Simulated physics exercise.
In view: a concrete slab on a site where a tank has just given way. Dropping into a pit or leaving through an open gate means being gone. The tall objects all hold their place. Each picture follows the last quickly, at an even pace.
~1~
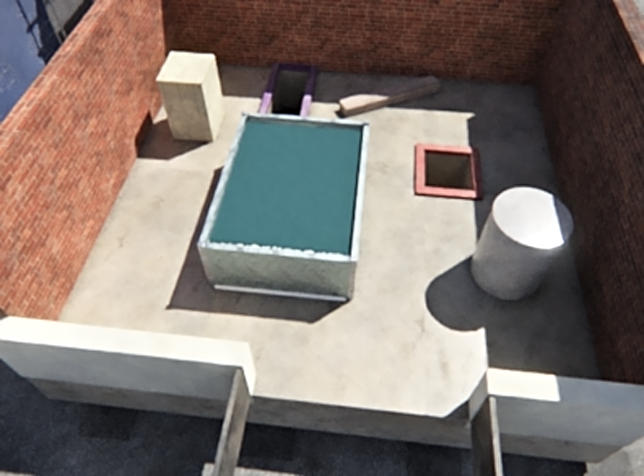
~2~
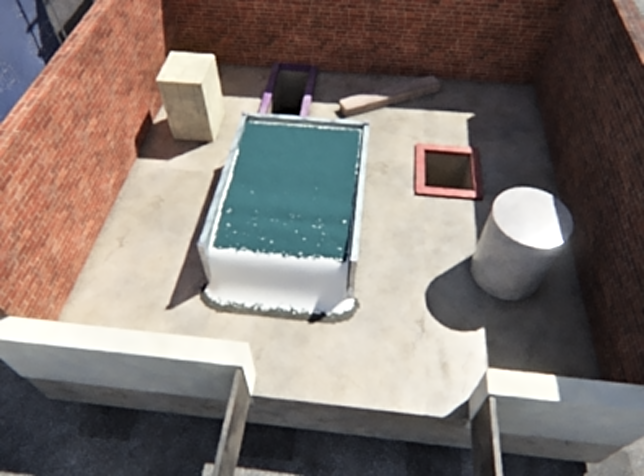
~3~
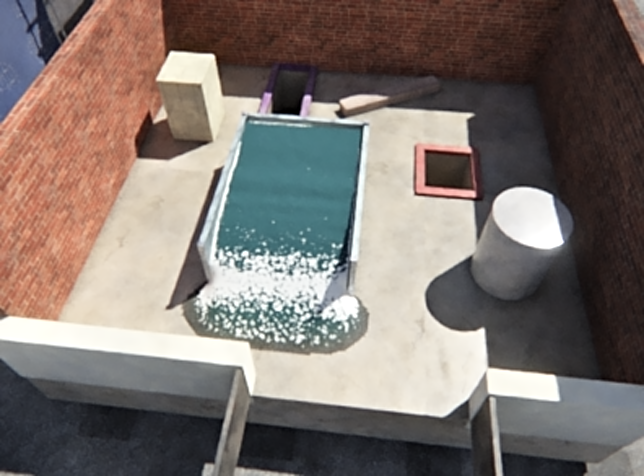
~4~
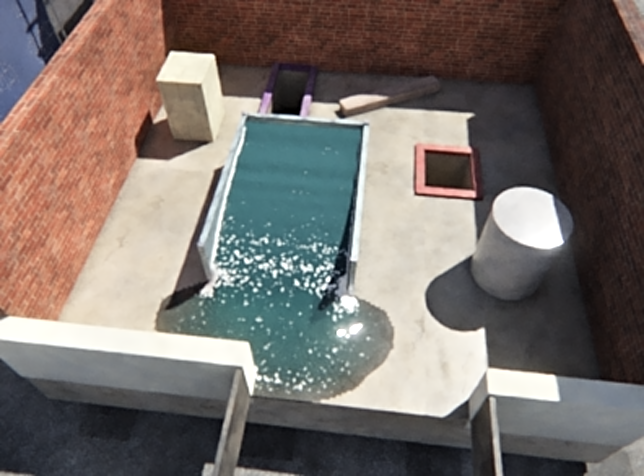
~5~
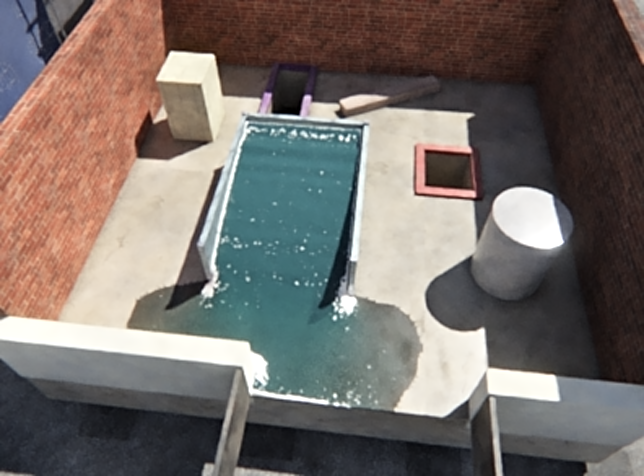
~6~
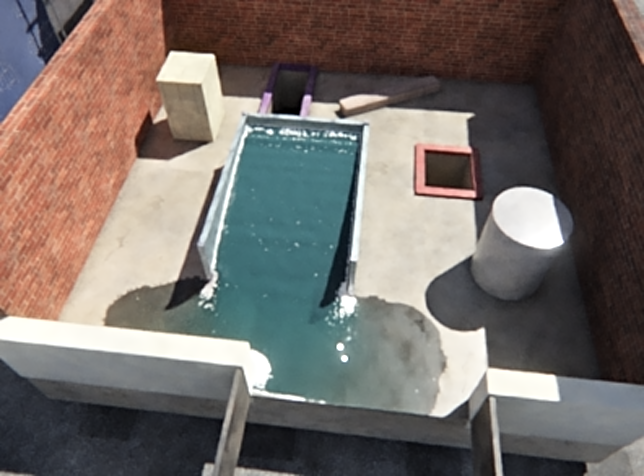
Green water in a rectangular tank bursting out through its near end, foaming white and spreading across the walled concrete slab.
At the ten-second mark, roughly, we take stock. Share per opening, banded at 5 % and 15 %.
Gate - over 15 %, red pit - under 5 %, purple pit - under 5 %.
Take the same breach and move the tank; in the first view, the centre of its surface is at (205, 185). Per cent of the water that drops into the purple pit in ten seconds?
Share in the purple pit - 6 in a hundred.
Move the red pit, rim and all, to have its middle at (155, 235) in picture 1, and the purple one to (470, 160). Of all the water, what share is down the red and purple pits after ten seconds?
The red pit takes 10 per cent, and the purple pit takes 0 per cent.
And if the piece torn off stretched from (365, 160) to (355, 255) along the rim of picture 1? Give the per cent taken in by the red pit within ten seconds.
Roughly 12 per cent goes to the red pit.
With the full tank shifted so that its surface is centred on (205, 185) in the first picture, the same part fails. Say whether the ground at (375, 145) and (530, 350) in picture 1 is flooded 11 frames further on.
Taking them in order, the first is left untouched and the second is inundated.
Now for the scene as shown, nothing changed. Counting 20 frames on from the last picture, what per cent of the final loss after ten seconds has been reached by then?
I'd put it at 75 per cent.
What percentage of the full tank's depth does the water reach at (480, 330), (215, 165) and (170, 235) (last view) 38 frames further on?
About 0 per cent, then 14 per cent, then 6 per cent.
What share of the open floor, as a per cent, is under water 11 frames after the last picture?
Close to 25 percent, by my reckoning.
A moment on, water covers 15 % of the floor; the gate 15 %, the red pit 0 %, the purple pit 0 %.
Next, water covers 25 % of the floor; the gate 29 %, the red pit 0 %, the purple pit 0 %.
Then, water covers 40 % of the floor; the gate 43 %, the red pit 0 %, the purple pit 0 %.
Later, water covers 55 % of the floor; the gate 53 %, the red pit 0 %, the purple pit 1 %.
In the end, water covers 65 % of the floor; the gate 58 %, the red pit 0 %, the purple pit 1 %.
